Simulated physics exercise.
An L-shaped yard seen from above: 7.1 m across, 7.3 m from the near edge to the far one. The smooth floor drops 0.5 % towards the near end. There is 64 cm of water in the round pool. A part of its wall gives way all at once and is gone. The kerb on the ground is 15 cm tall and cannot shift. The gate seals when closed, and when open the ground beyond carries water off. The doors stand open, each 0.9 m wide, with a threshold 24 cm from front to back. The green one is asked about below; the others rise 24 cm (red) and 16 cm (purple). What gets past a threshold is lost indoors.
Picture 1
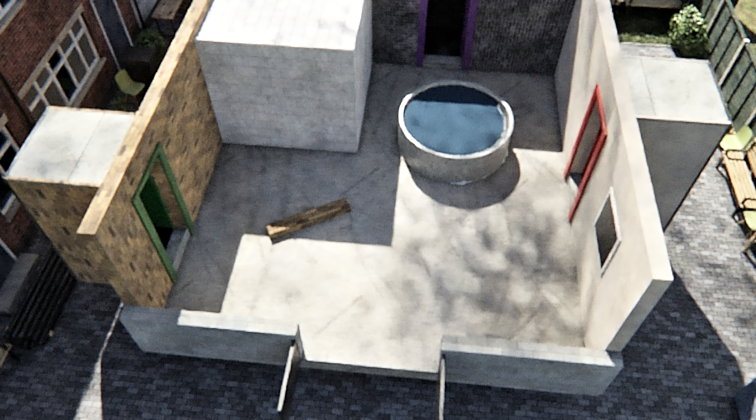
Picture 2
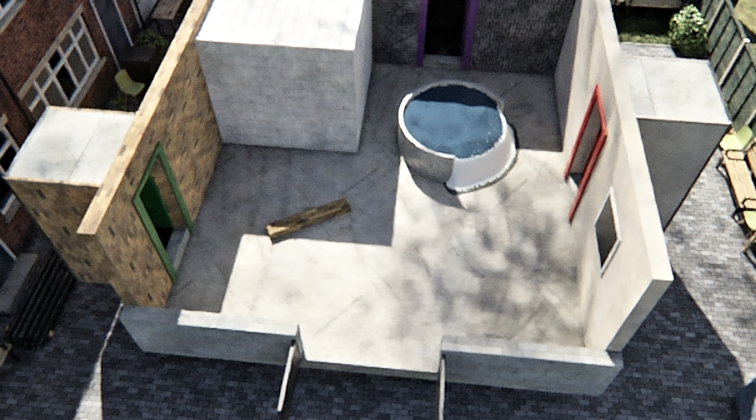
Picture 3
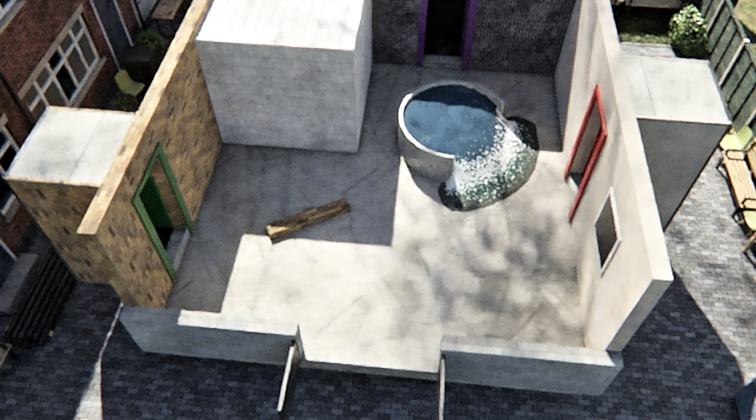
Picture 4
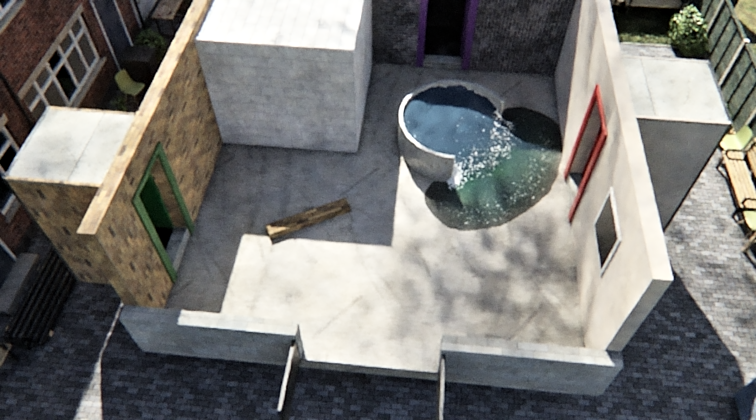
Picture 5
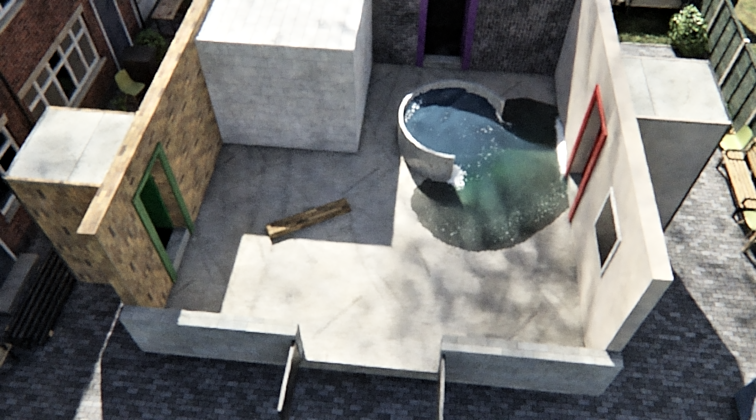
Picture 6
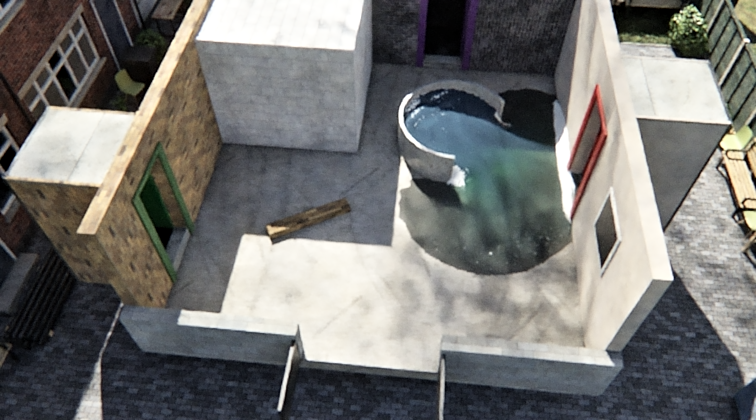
A round pool of blue water stands towards the back right of a pale walled yard, seen from high above by a camera that stays still. A green doorway is on the left, a red one on the right, a purple one behind, with a wooden beam on the floor. The pool's near right wall vanishes, and foaming water pours out, spreading into a wide, dark green sheet.
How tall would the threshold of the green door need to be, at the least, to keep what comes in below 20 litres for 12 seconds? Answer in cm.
About 8 cm.
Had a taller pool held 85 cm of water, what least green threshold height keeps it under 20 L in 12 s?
Some 12.5 cm.
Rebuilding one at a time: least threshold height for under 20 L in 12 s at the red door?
About 27 cm at red.
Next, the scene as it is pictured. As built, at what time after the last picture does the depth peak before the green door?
Near 5.5 s.
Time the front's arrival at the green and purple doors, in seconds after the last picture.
Green 4.5 s, purple 1.6 s.
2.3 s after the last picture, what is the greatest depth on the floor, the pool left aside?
Roughly 35 cm.
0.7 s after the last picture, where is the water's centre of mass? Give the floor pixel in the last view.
Near (493, 168).
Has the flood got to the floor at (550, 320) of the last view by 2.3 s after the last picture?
It is wet.
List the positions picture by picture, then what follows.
The first frame shows still water, 64 cm deep, in the round pool at (455, 120); the green door at (168, 222) is dry.
In the second frame, the front is at (460, 192), 0.3 m from the gap at (499, 157); 0.5 m2 of floor is wet, 64 cm left at the back.
In the third frame, the front is at (532, 129), 0.7 m from the gap at (499, 159); 1.8 m2 of floor is wet, 64 cm left at the back.
In the fourth frame, the gap is at (498, 160), the front 1.2 m out at (555, 128); the back of the round pool holds 64 cm.
In the fifth frame, the front is at (502, 245), 1.6 m from the gap at (498, 160); 6.4 m2 of floor is wet, 60 cm left at the back.
In the sixth frame, the gap is at (498, 160), the front 2.2 m out at (522, 266); the back of the round pool holds 50 cm; the green door at (168, 222), 6.4 m from the gap, is still 4.3 m from the nearest water.
Then, 0.7 s after the last picture water covers 30 % of the floor, deepest (36 cm) near (562, 170); it has not reached the green door.
Then, 2.3 s after the last picture water covers 40 % of the floor, deepest (35 cm) near (573, 371); it has not reached the green door.
Then, 11.3 s after the last picture water covers 100 % of the floor, deepest (10 cm) near (209, 183); 7 cm at the green door, 0 litres in over its 23 cm threshold.
At the green door as built, the water peaked near 13 cm, 5.3 s after the last picture.
With a threshold of 6.5 cm, 44 litres would have come in within the 12 s; with 10 cm, 6 litres. So under 20 litres takes about 8 cm.
